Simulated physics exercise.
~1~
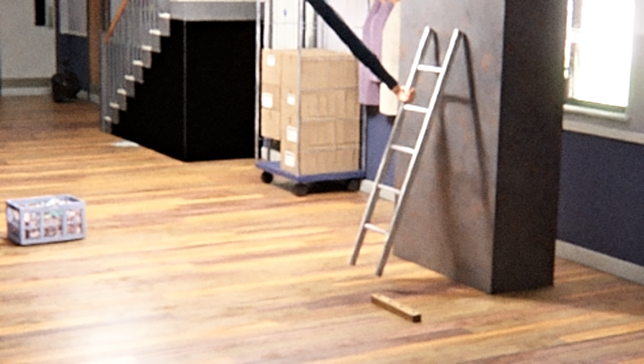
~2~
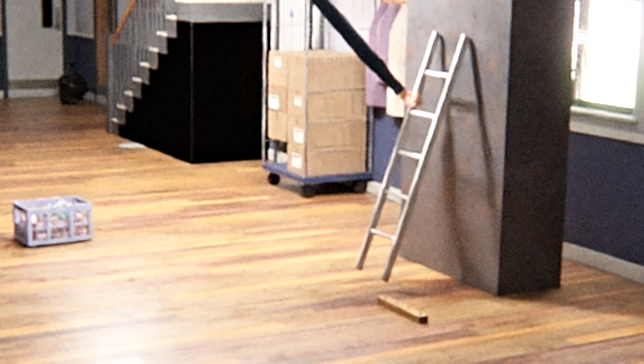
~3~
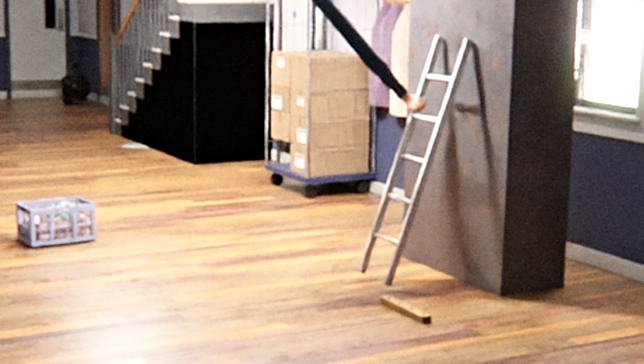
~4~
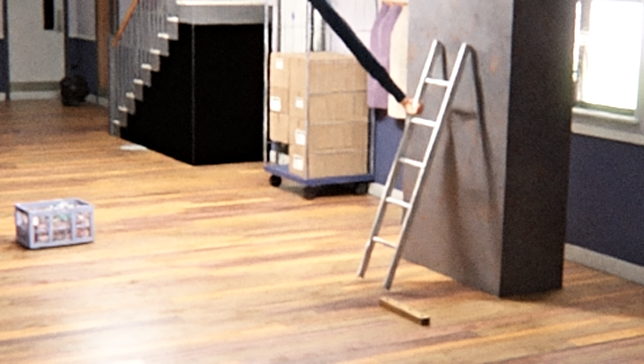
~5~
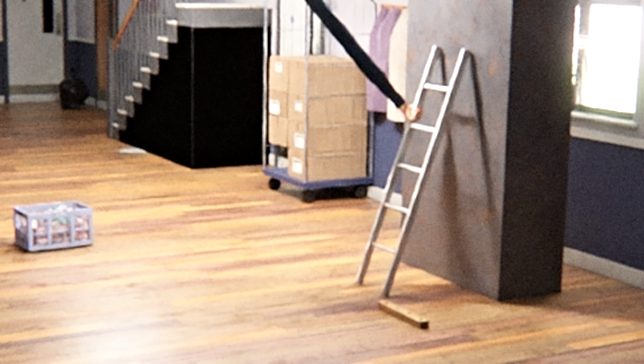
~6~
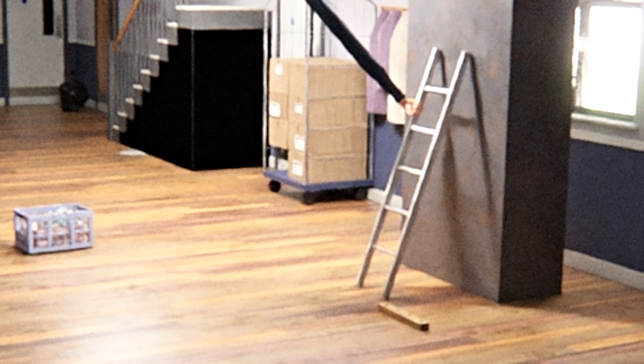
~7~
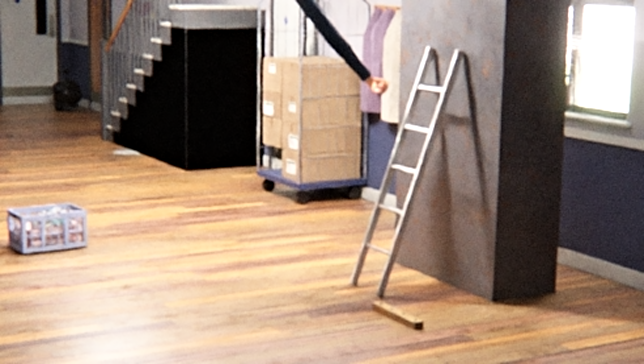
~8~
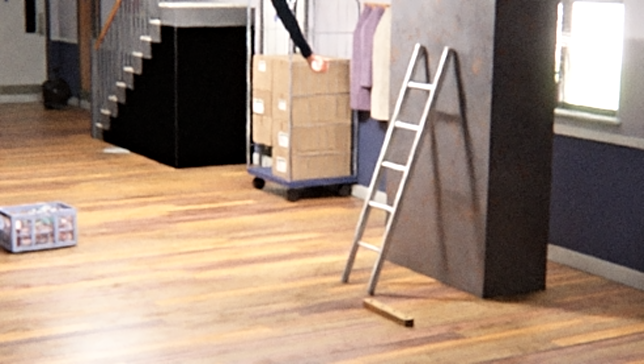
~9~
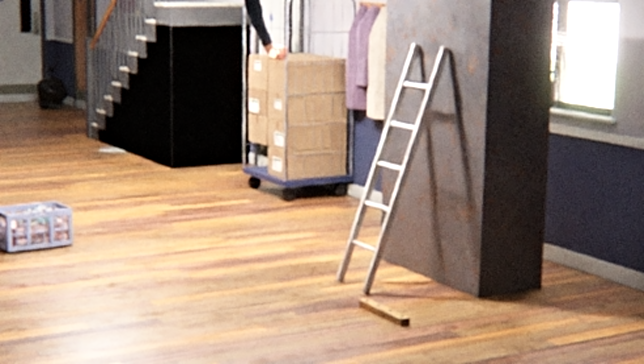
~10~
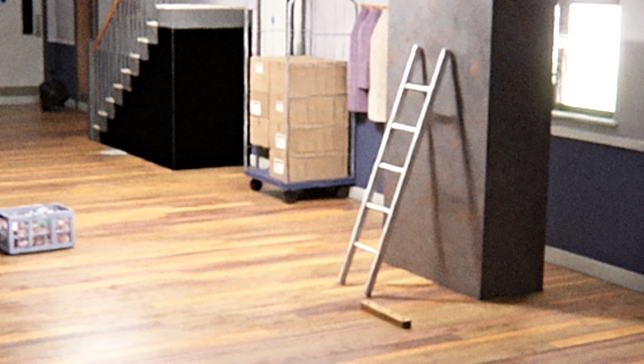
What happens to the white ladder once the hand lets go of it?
It stays up, still leaning against the dark cupboard with its feet in place on the floor.
